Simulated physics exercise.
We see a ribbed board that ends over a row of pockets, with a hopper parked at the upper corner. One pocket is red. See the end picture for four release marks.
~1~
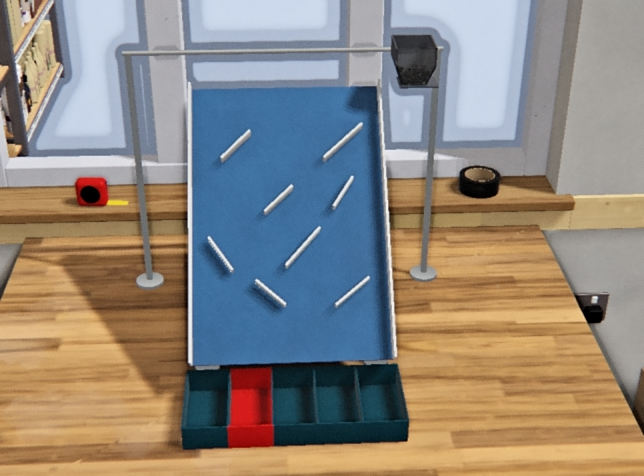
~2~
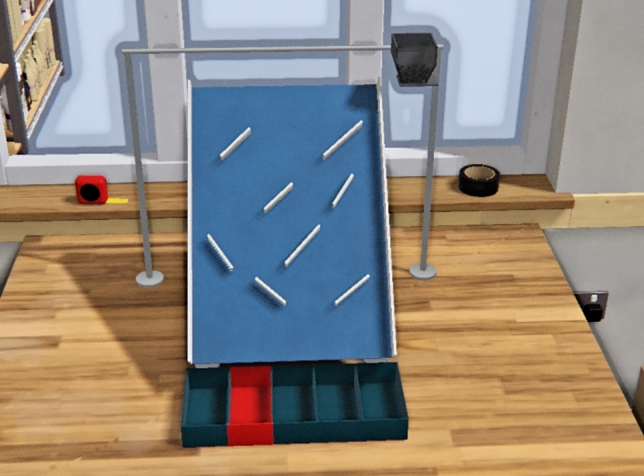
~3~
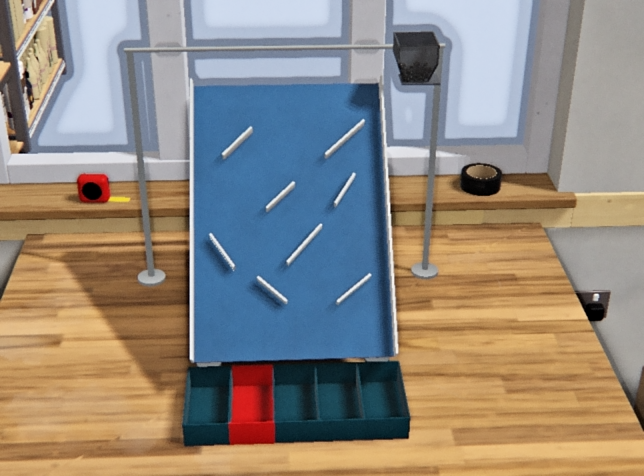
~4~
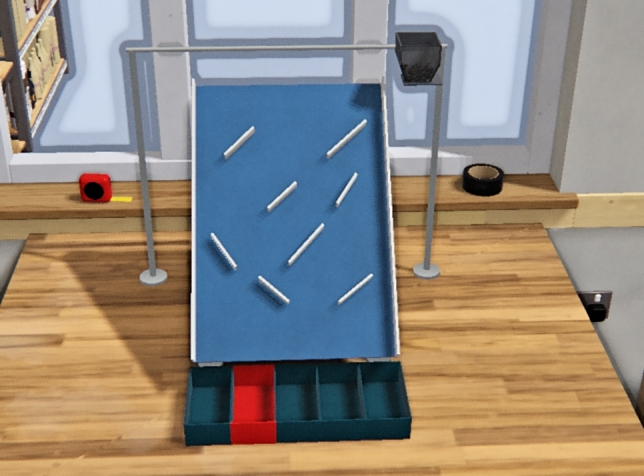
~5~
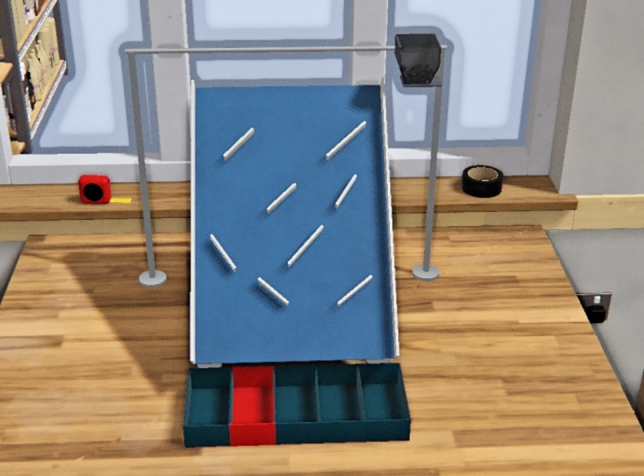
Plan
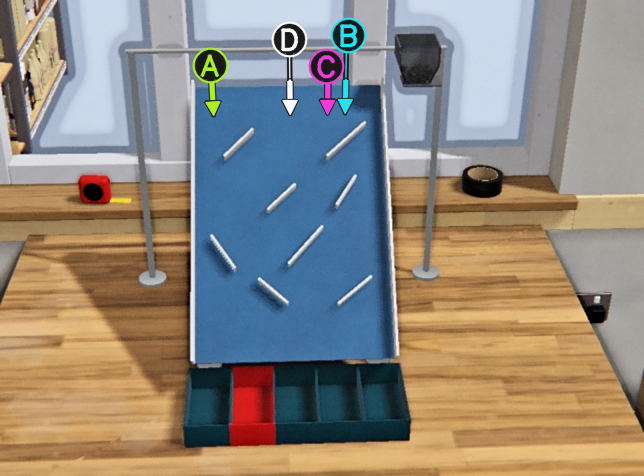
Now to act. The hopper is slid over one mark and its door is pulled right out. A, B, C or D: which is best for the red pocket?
Best: D.
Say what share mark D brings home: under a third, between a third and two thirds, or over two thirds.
Between a third and two thirds.
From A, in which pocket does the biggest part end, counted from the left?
The first from the left.
On the marked copy, mark A meets the board at (213, 110); mark B meets the board at (345, 108); mark C meets the board at (327, 109); mark D meets the board at (290, 109).
For mark A, a small part in the red pocket, most in other pockets, a small part outside the box.
For mark B, a small part in the red pocket, nearly all in other pockets.
For mark C, about a quarter in the red pocket, most in other pockets.
For mark D, about half in the red pocket, about half in other pockets.
